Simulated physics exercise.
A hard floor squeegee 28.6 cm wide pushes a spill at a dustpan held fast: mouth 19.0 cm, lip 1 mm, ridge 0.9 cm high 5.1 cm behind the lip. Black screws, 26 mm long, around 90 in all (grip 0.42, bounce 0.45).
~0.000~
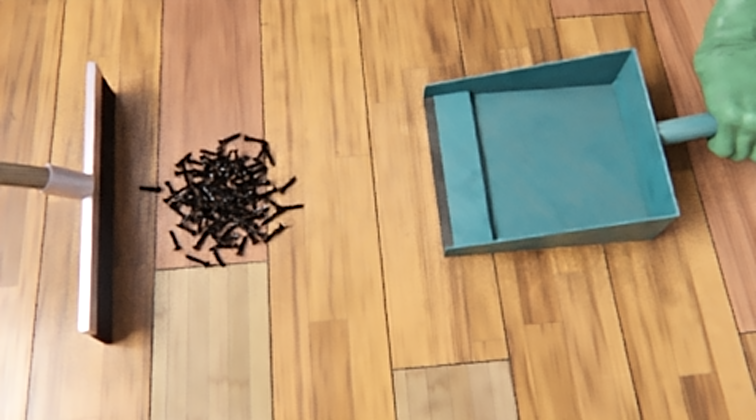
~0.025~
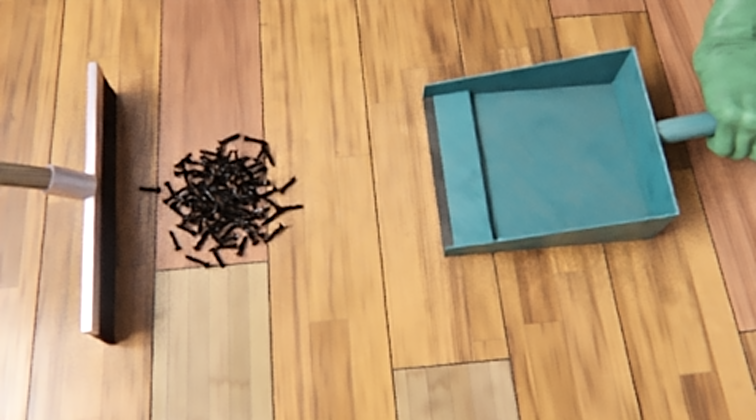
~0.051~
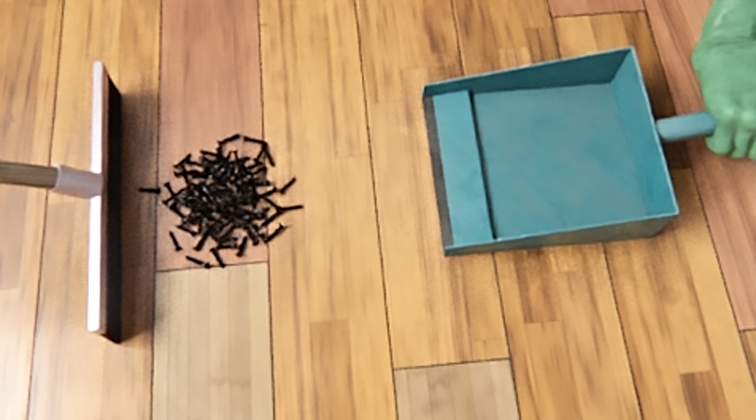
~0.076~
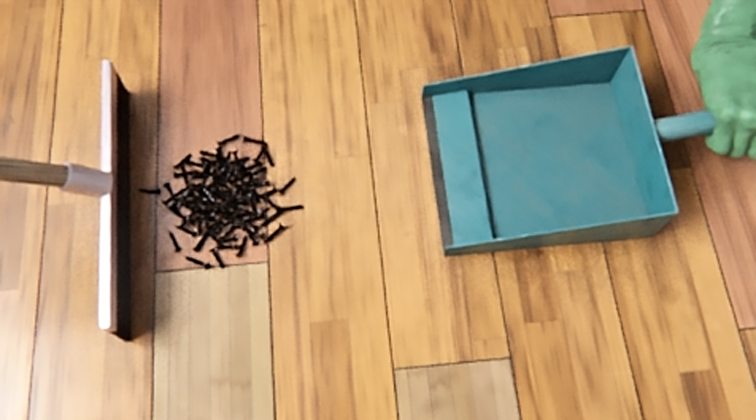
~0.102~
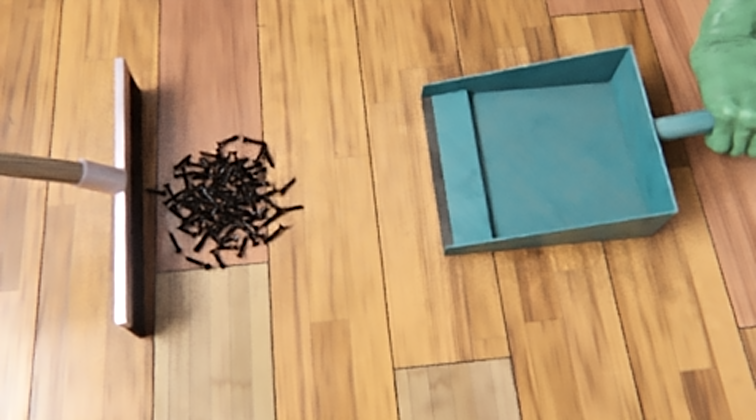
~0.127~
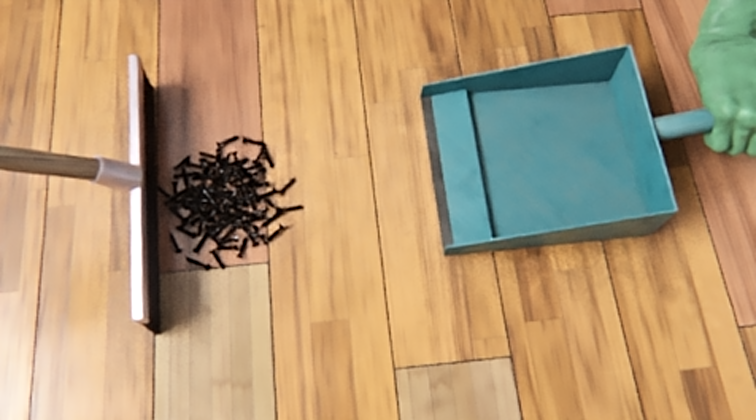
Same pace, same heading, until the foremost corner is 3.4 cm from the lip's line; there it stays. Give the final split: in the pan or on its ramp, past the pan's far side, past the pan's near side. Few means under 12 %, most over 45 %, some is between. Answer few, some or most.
Pan: Some, far side: Few, near side: Few.
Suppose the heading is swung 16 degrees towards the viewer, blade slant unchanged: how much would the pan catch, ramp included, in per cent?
Then about 30 per cent.
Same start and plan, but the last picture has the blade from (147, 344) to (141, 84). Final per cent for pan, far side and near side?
Pan 30, far 0, near 25.
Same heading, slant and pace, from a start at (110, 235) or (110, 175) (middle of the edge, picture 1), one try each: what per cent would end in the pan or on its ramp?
About 30 and 30 per cent.
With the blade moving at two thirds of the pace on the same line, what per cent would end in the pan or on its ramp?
It would be near 15 per cent.
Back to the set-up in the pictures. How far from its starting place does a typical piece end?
About 22 cm.
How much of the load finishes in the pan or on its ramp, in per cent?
About 30 per cent.
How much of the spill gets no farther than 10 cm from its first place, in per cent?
About 0 per cent.
Then, at 0.35 s, middle of the blade 17 cm from the lip; 0 % over the lip, far side 0 %, near side 0 %.
After 0.49 s, middle of the blade 8 cm from the lip; 0 % over the lip, far side 0 %, near side 0 %.
Then, at 0.77 s, middle of the blade 4 cm from the lip; 30 % over the lip, far side 5 %, near side 0 %.
In the end, at 1.2 s, pan 30 %, far side 5 %, near side 0 %, in front of the lip or behind the blade 65 %.
